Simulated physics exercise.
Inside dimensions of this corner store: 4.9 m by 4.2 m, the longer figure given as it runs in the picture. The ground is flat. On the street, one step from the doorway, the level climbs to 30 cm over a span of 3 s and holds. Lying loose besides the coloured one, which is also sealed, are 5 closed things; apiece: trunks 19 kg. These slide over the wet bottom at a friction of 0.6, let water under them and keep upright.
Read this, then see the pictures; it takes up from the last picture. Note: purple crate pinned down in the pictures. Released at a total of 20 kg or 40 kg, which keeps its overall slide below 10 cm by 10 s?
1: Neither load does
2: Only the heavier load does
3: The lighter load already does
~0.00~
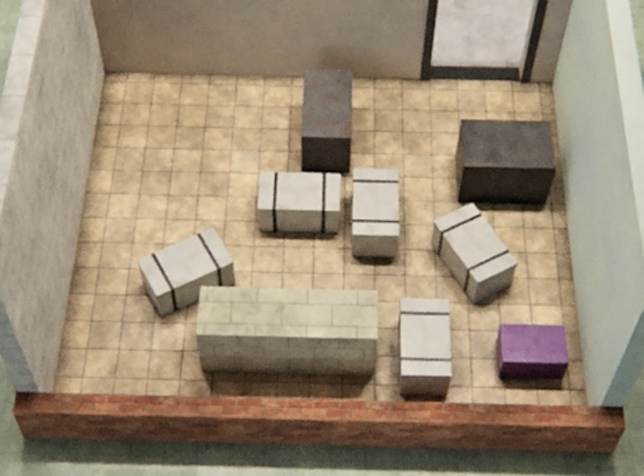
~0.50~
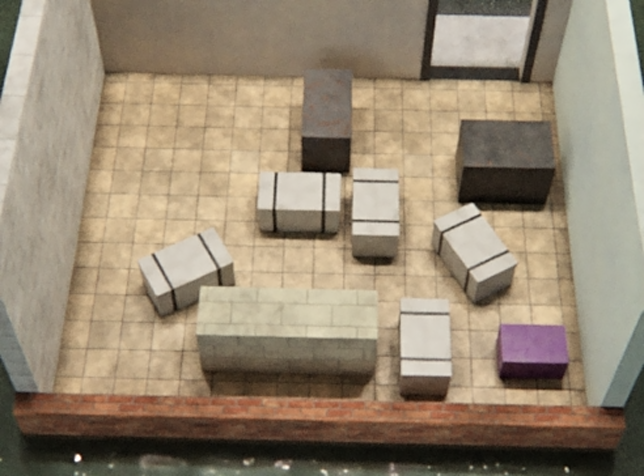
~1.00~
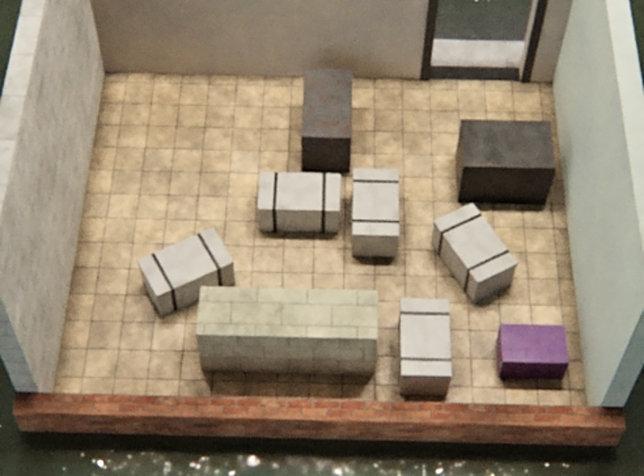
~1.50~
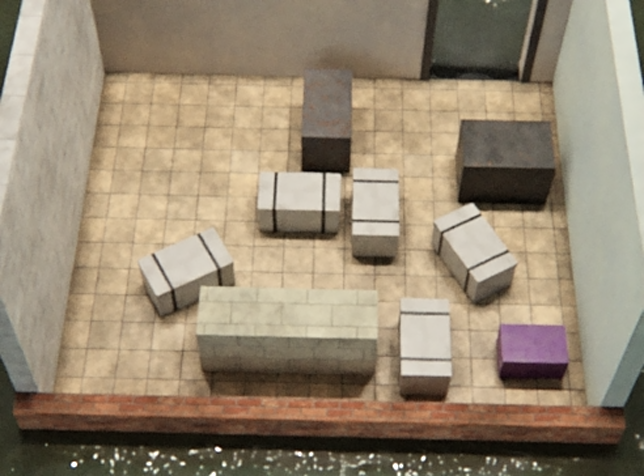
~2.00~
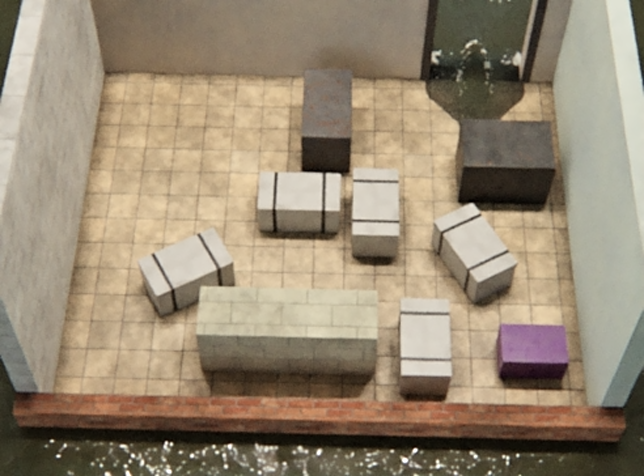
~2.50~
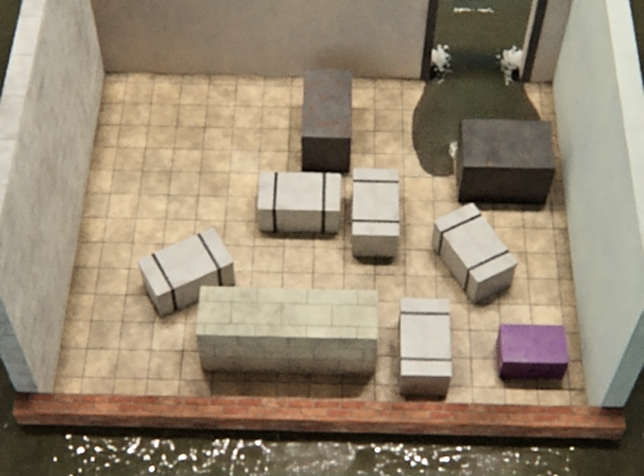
Only the heavier load does.
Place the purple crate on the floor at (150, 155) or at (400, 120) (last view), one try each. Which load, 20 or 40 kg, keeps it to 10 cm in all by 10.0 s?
Note, in order: Both OK; none OK.
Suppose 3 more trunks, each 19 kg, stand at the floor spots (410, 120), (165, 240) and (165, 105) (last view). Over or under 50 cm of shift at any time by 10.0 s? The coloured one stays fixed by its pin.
Note, in sequence: Not exceeded, exceeded, not exceeded.
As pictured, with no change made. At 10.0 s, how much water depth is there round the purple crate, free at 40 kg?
About 14 cm.
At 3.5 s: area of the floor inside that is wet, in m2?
At that time the wet patch spans about 4.0 m2.
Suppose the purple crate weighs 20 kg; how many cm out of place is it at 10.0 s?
I'd put it at about 20 cm.
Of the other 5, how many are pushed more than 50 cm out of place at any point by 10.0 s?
Tally: 4.
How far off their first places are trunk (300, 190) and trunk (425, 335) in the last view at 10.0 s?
Respectively 140 and 20 cm.
After 3.5 s the purple crate would be 0 cm from its start with 20 kg and 0 cm from its start with 40 kg; 0 cm of water round it then.
After 4.5 s the purple crate would be 0 cm from its start with 20 kg and 0 cm from its start with 40 kg; 2 cm of water round it then.
After 7.0 s the purple crate would be 7 cm from its start with 20 kg and 0 cm from its start with 40 kg; 7 cm of water round it then.
After 10.0 s the purple crate would be 15 cm from its start with 20 kg and 5 cm from its start with 40 kg; 14 cm of water round it then.
